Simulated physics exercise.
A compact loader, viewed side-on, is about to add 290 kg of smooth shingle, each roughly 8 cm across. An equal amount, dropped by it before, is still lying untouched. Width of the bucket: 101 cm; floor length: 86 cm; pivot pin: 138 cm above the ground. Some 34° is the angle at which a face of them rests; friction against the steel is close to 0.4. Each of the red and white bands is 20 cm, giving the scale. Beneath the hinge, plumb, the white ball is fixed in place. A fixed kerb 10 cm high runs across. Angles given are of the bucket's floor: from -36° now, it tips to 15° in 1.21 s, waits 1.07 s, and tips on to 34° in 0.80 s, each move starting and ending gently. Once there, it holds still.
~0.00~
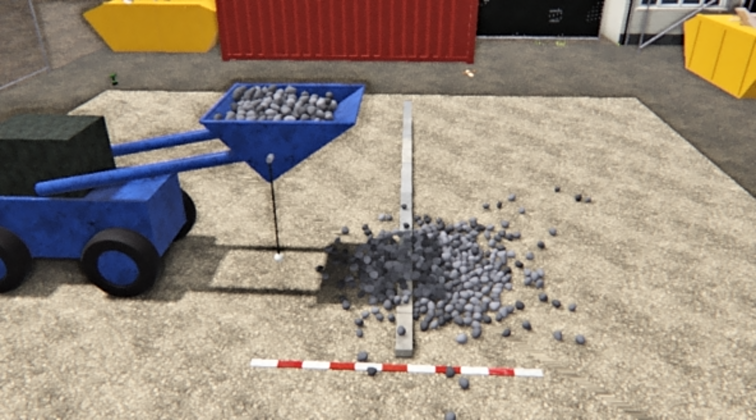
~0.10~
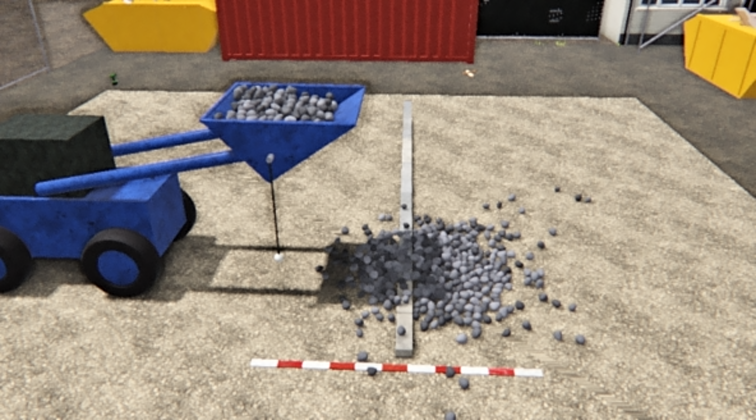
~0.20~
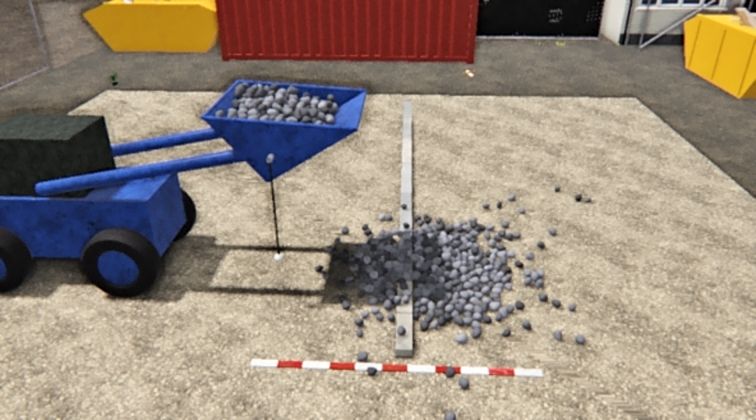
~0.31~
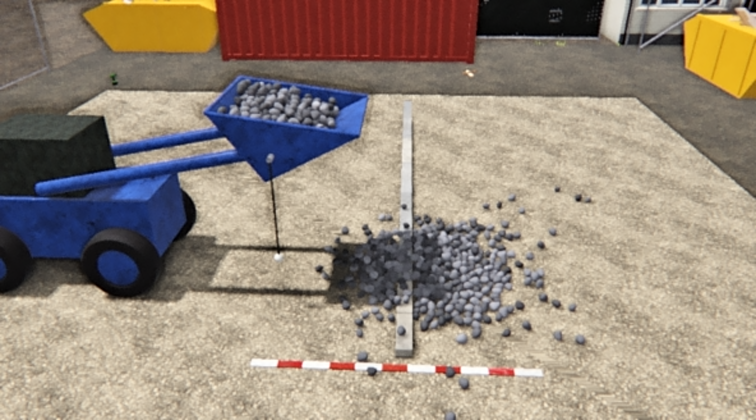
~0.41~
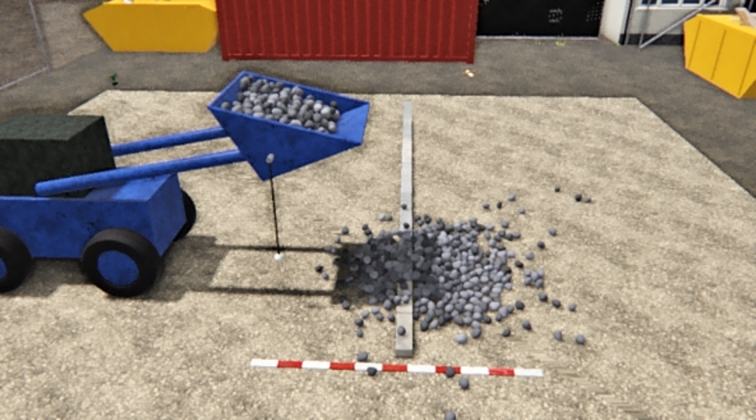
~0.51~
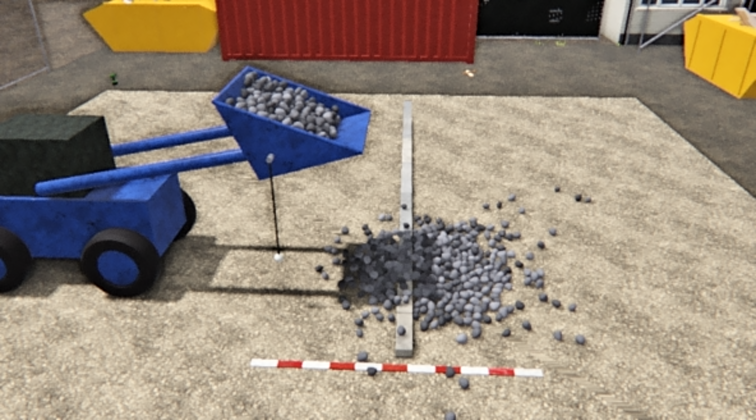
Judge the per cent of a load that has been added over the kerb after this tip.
The added amount is roughly 34 per cent of a load.
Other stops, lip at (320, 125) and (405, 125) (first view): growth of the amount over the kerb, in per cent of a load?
Around 10 and 90 percent respectively.
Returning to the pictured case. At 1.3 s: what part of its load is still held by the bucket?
Near 95 per cent of the load is held.
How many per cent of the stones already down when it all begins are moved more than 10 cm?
I'd put it at about 10 per cent.
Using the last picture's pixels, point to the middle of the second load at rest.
Centre at roughly (393, 261).
After 0.9 s the floor is at 7°; in per cent of one load, 100 in the bucket, 31 on this side of the kerb, 69 over the kerb; the foremost stones are at (566, 244).
After 1.3 s the floor is at 15°; in per cent of one load, 95 in the bucket, 36 on this side of the kerb, 69 over the kerb; the foremost stones are at (566, 244).
After 3.5 s the floor is at 34°; in per cent of one load, 0 in the bucket, 97 on this side of the kerb, 103 over the kerb; the foremost stones are at (566, 244).
After 6.1 s the floor is at 34°; in per cent of one load, 0 in the bucket, 97 on this side of the kerb, 103 over the kerb; the foremost stones are at (566, 244). Net gain over the kerb, 34.
